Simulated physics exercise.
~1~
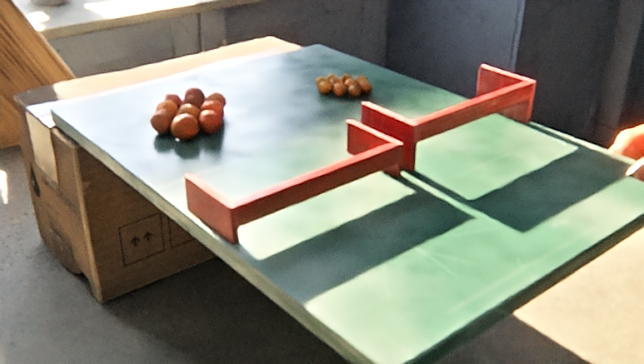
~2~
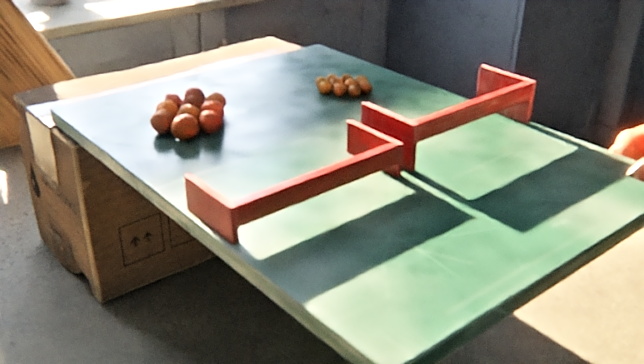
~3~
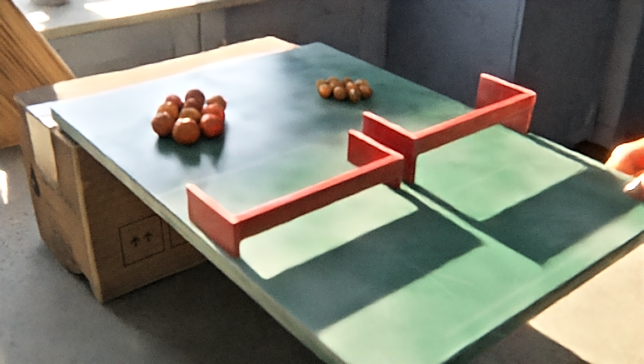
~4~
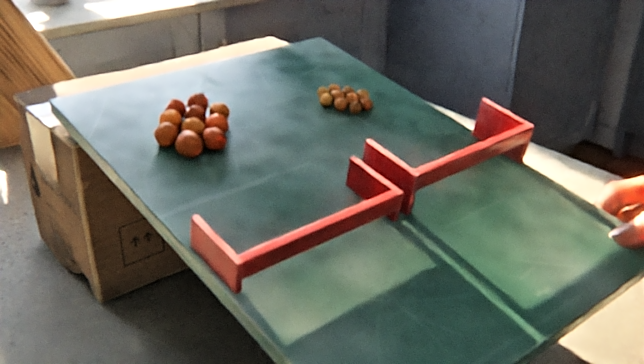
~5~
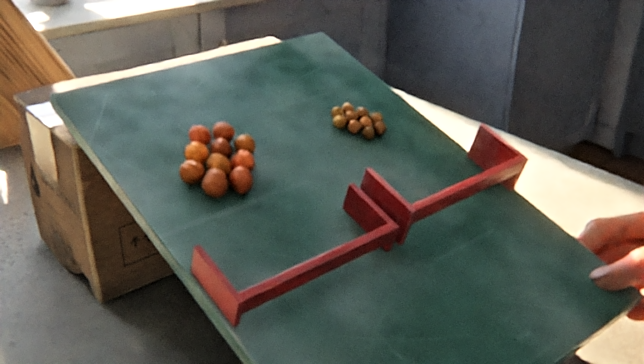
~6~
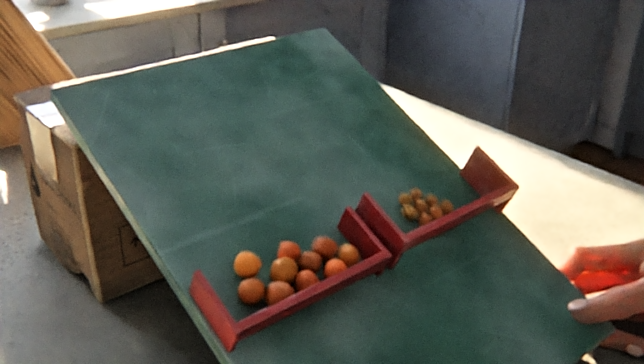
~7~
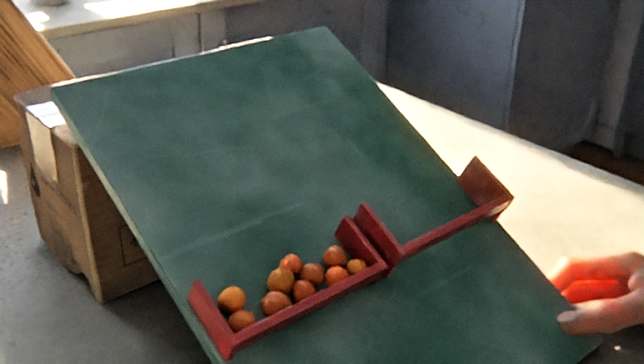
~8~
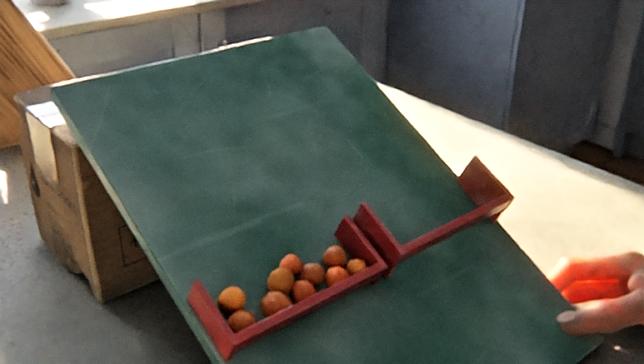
To begin with, two heaps of small round brown-orange things, the nearer made of larger pieces, sit on a green board above two red bars, with a hand at the board's right end. The board's free end starts to dip, tilting gradually toward the hand. As the slope steepens, both heaps move down toward the bars. The larger pieces gather against the nearer bar, while the smaller ones reach the farther bar and then disappear from view. Finally, the board rests steeply tilted, the larger pieces held behind their bar and the farther one empty.
